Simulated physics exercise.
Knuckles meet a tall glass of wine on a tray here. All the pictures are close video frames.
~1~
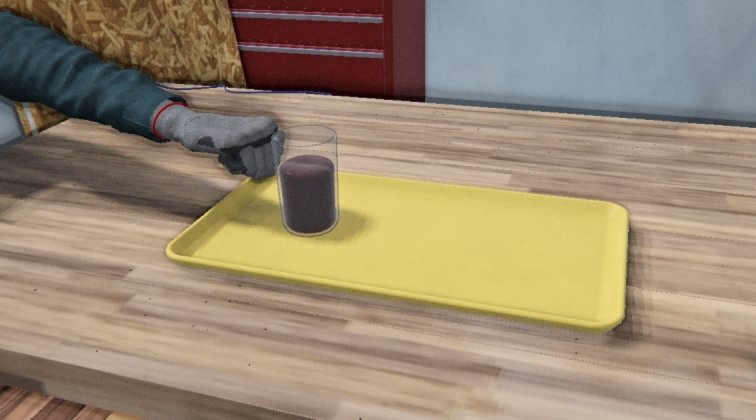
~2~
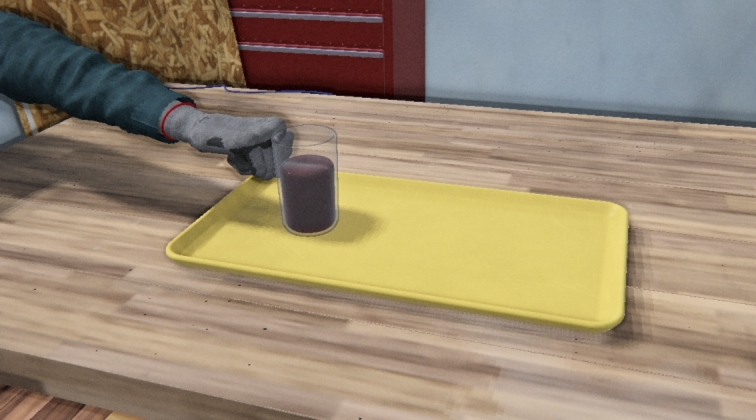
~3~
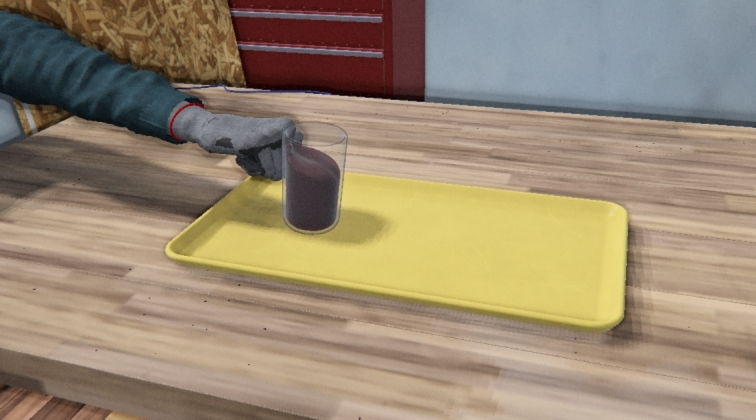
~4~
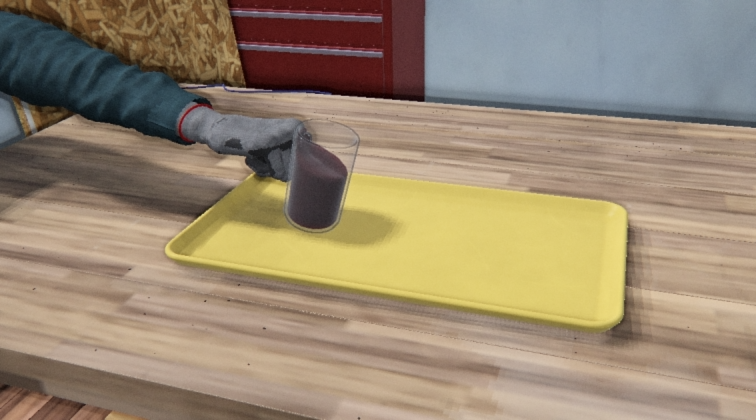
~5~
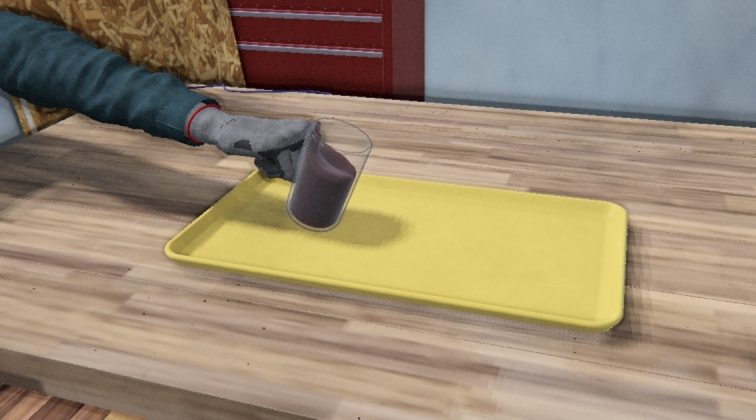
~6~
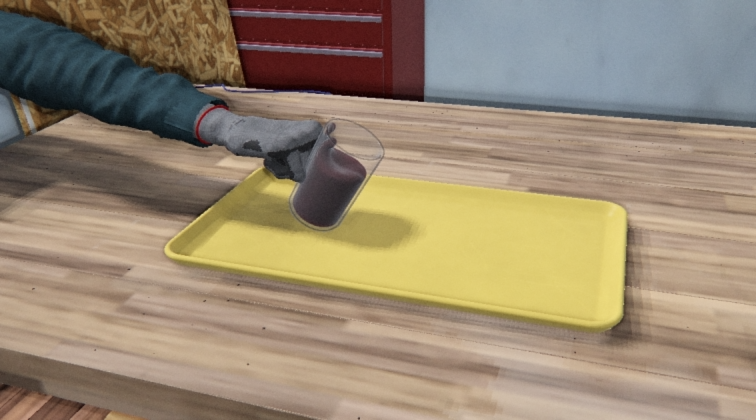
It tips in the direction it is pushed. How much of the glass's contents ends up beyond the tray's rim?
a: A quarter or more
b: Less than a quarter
A quarter or more (a).
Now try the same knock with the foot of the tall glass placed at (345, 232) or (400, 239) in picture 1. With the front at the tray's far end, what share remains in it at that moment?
Around 60 percent for the first placement and around 70 percent for the second.
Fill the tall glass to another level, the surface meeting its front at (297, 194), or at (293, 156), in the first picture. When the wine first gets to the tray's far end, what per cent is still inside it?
You'd find close to 50 in a hundred the first time and close to 40 in a hundred the second.
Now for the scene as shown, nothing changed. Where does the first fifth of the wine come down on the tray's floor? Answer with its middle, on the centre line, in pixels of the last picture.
Landing point, centre line: Approx. (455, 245).
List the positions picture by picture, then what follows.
In the first picture, tilt 0°; right rim (332, 140); surface from (284, 161) to (333, 166); the tray's far rim is at (624, 259); the tray is clear ahead.
In the second picture, tilt 0°; right rim (333, 140); surface from (284, 160) to (334, 166).
In the third picture, tilt 7°; right rim (344, 141); surface from (291, 142) to (337, 167).
In the fourth picture, tilt 14°; right rim (356, 145); surface from (299, 144) to (348, 173).
In the fifth picture, tilt 22°; right rim (368, 151); surface from (304, 160) to (358, 173).
In the sixth picture, tilt 30°; right rim (380, 158); surface from (309, 165) to (367, 171).
A moment on, the tall glass lies on its side and 86 per cent is in the glass, 10 on the tray and 4 above or beyond its rim.
Next, the tall glass lies on its side and 44 per cent is in the glass, 50 on the tray and 6 above or beyond its rim.
Then the tall glass lies on its side and 25 per cent is in the glass, 57 on the tray and 18 above or beyond its rim.
Later the tall glass lies on its side and 14 per cent is in the glass, 43 on the tray and 43 above or beyond its rim.
At rest 58 per cent is held by tray and glass, 42 is off the tray.
